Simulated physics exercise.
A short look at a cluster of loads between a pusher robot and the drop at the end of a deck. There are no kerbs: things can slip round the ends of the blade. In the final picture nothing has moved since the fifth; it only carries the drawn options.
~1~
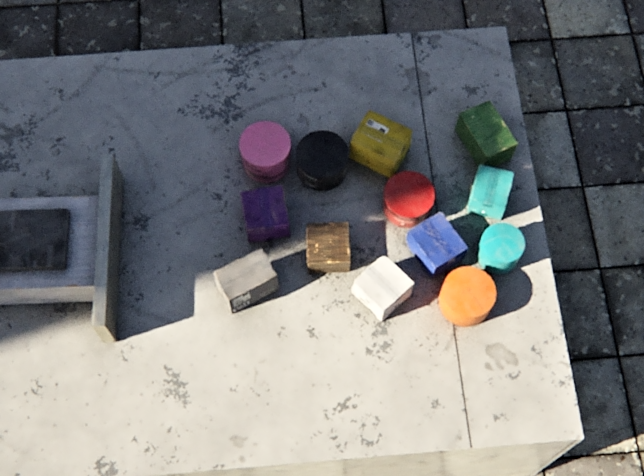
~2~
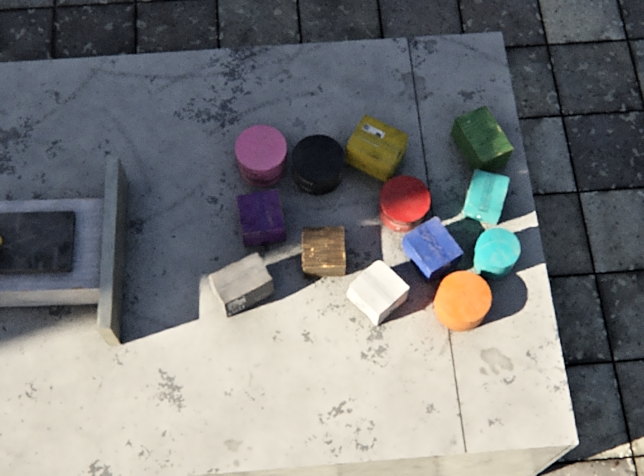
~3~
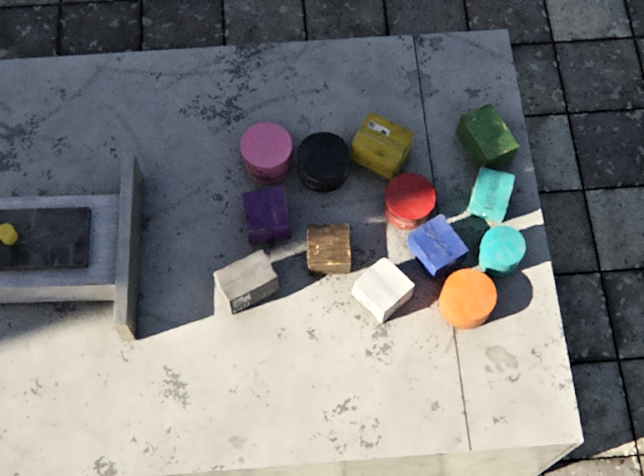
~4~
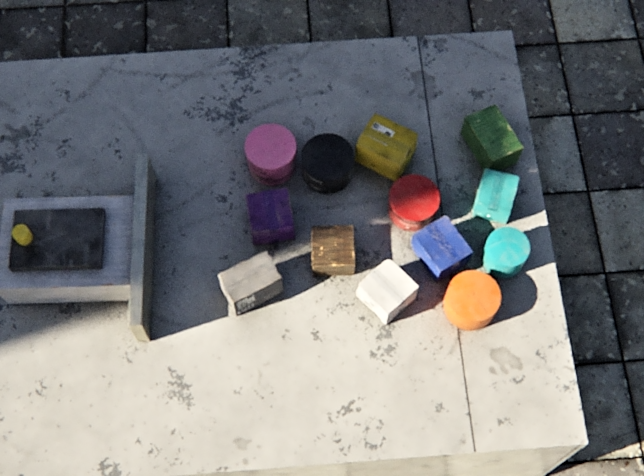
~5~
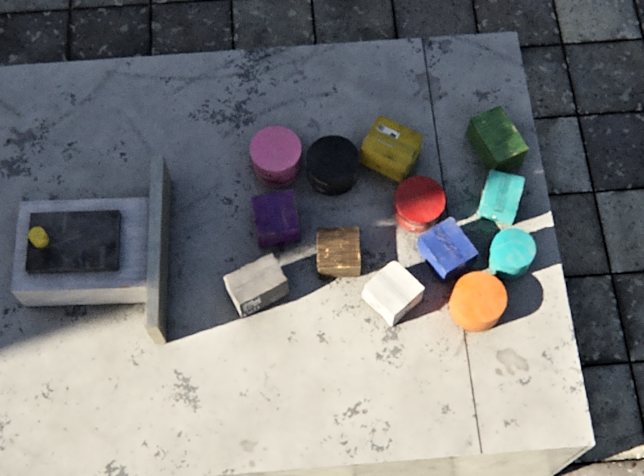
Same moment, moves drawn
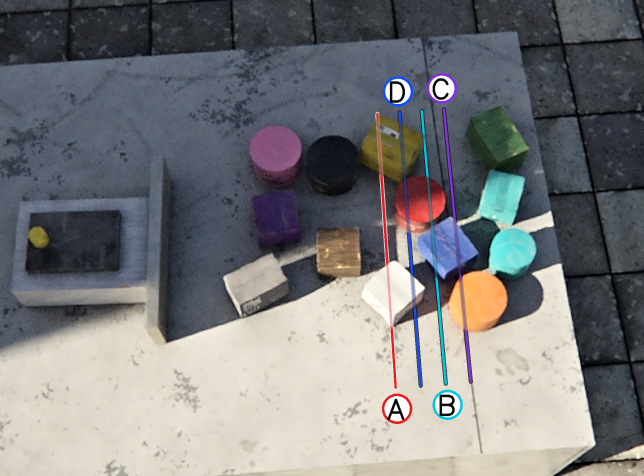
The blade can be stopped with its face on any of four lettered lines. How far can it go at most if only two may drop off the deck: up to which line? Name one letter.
B.
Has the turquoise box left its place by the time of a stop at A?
No.
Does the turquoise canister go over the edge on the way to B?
Yes.
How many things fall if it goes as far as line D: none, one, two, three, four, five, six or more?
The count is none.
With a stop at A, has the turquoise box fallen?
No.
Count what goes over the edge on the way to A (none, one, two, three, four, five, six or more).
In all, none.
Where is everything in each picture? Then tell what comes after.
Black crate (328, 248); pink pail (266, 152); grey parcel (246, 281), in the first frame.
Robot (34, 241); white parcel (378, 293), in the second frame.
Robot (50, 237); yellow parcel (382, 147), in the third frame.
Robot (65, 238); orange canister (472, 300), in the fourth frame.
Robot (81, 240); green crate (497, 141); turquoise canister (512, 254); black pail (333, 166), in the fifth frame.
On the copy, A at (386, 242); B at (433, 239); C at (457, 237); D at (409, 241).
On B. First, robot (182, 233); pink pail (286, 155); grey parcel (295, 289).
Then, robot (283, 226); orange canister (492, 305); blue box (468, 248).
Finally, robot (360, 220); green crate over the edge; turquoise canister over the edge; two fallen.
By contrast, A is within the limit but short; C drops four; D is within the limit but short.
